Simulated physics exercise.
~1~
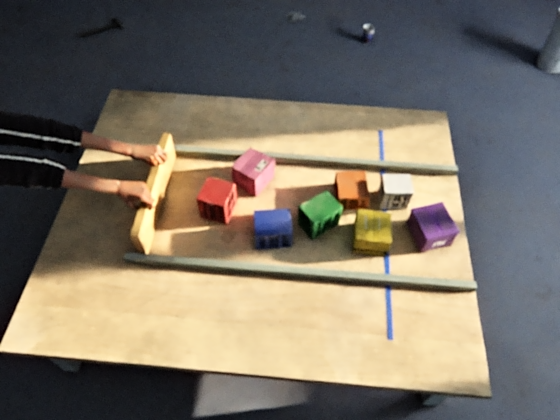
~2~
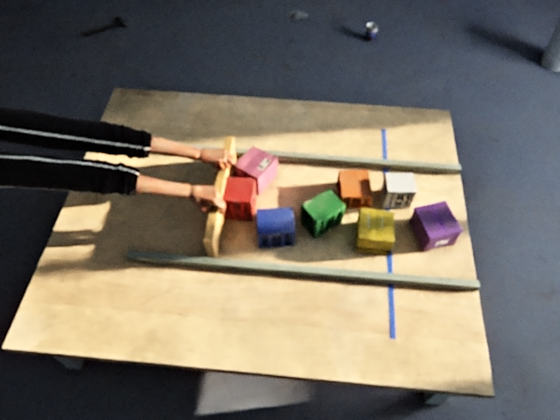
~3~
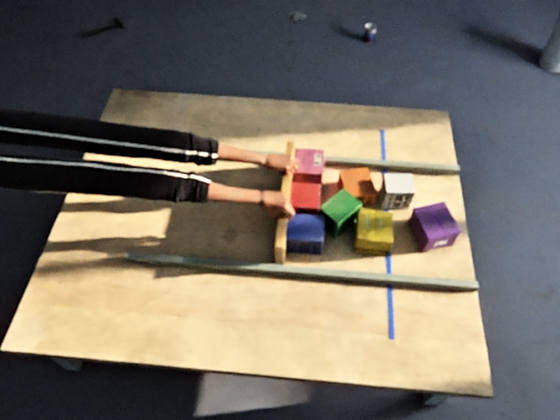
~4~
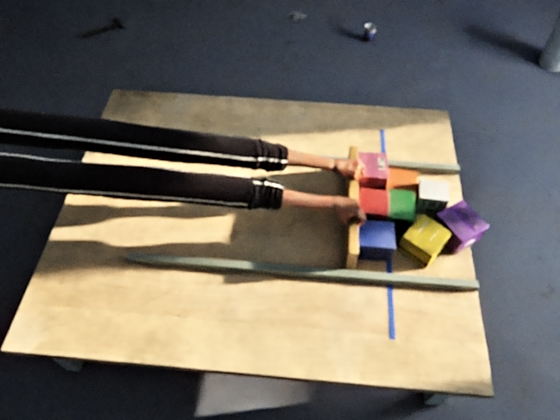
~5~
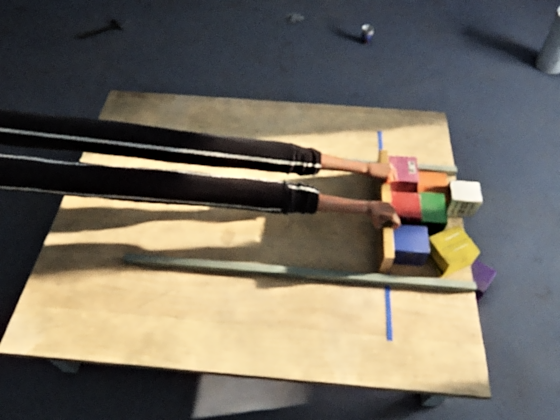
Two hands in dark, white-striped sleeves hold an upright plank at the left of a pale wooden tabletop, seen from above by a slightly swaying camera. Between two grey rails lie red, pink, blue, green, orange, white, yellow and purple blocks, with a blue tape line crossing toward the right. The hands push the plank rightward, reaching the red block first, then gathering the pink, blue and green ones. The packed blocks shove the others toward the right edge. The plank stops at the tape, the purple block having tipped off the end and the white one at the brink.
